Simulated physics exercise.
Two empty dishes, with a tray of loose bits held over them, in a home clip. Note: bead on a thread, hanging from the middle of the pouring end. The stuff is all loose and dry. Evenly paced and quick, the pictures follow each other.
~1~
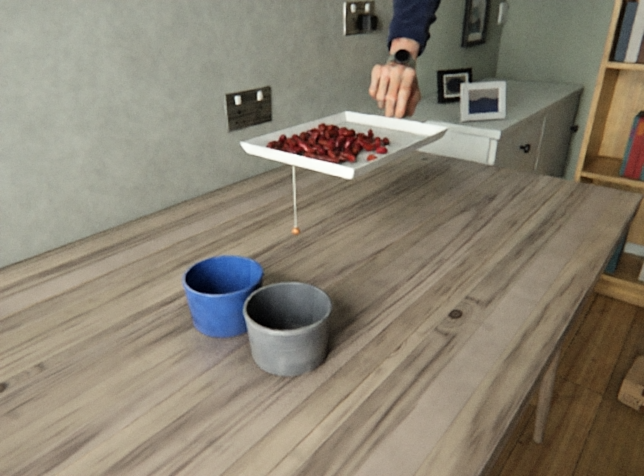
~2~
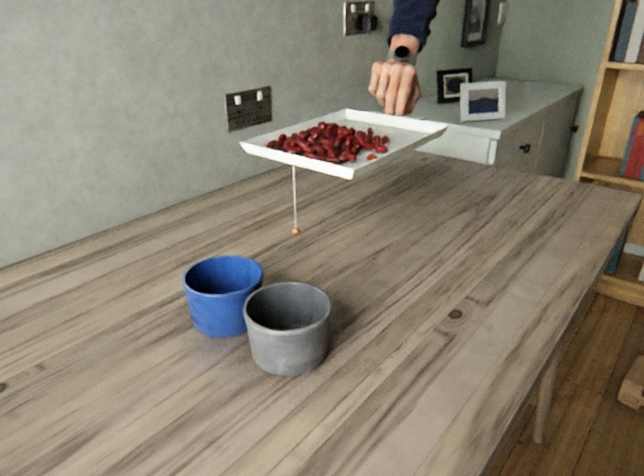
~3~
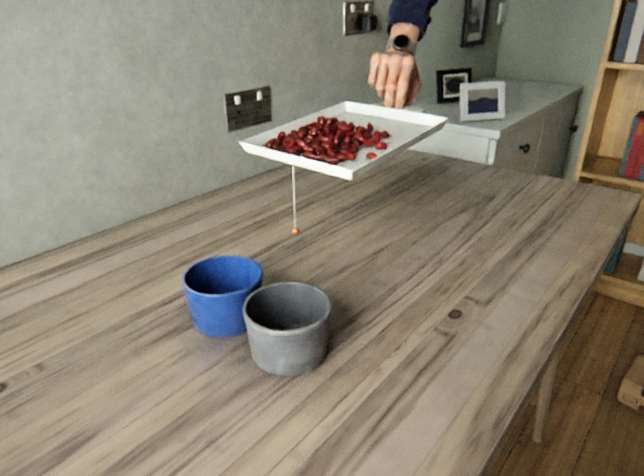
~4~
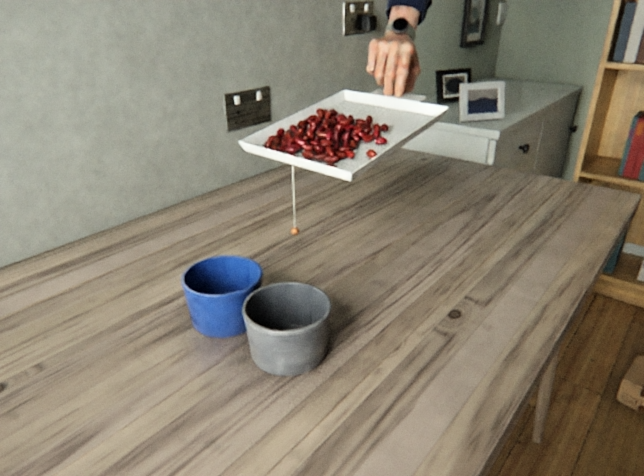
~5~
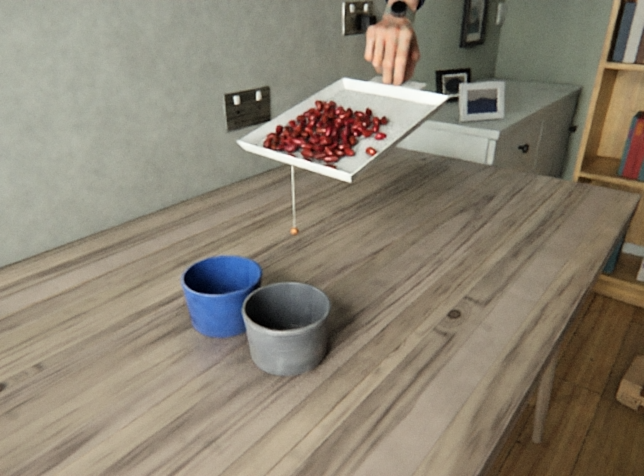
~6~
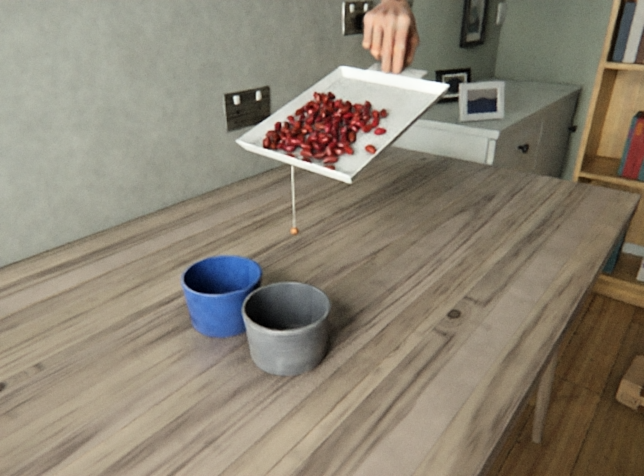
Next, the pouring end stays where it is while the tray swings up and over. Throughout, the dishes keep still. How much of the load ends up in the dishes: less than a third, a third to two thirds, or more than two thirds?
The dishes collect not even a third of the load.
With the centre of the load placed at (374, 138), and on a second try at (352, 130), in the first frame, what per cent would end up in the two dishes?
Around 0 percent the first time, around 10 percent the second.
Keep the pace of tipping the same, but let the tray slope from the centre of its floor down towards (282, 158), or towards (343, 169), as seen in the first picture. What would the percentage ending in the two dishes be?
Near 0 % and 0 %.
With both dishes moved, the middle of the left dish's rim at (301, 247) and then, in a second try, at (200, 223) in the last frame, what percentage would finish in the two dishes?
Close to 40 in a hundred, then close to 20 in a hundred.
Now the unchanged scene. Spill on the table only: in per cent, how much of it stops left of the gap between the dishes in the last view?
10 per cent, roughly.
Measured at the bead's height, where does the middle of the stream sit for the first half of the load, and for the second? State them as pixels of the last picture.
The early half goes through (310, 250), the late half through (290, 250).
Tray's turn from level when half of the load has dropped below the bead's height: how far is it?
About 95° of tilt.
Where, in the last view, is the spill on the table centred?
Near (296, 307).
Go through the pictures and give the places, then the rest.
In the first picture, corners of the pouring end at (247, 142) and (352, 167), level; middle of the load at (324, 143), kidney beans; left dish at (195, 309); right dish at (259, 344); bead on its thread at (296, 231).
In the second picture, corners of the pouring end at (247, 142) and (352, 167), level; middle of the load at (324, 142).
In the third picture, corners of the pouring end at (246, 141) and (351, 168), tipped barely, lowest at the right corner; middle of the load at (324, 139).
In the fourth picture, corners of the pouring end at (245, 141) and (350, 170), tipped a little, lowest at the right corner; middle of the load at (323, 135).
In the fifth picture, corners of the pouring end at (244, 140) and (350, 171), tipped a little, lowest at the right corner; middle of the load at (322, 131).
In the sixth picture, corners of the pouring end at (243, 139) and (349, 173), tipped clearly, lowest at the right corner; middle of the load at (321, 127); left dish at (194, 308); right dish at (258, 344).
Soon, tray tipped steeply; nearly all on the tray; a stray few in the air.
A while on, tray tipped past a quarter turn; a stray few in the right dish; most outside both; a small part in the air.
Towards the end, tray tipped past a quarter turn; a stray few in the right dish; nearly all outside both.
Finally, tray tipped past a quarter turn; a stray few in the right dish; none in the left dish; nearly all outside both.
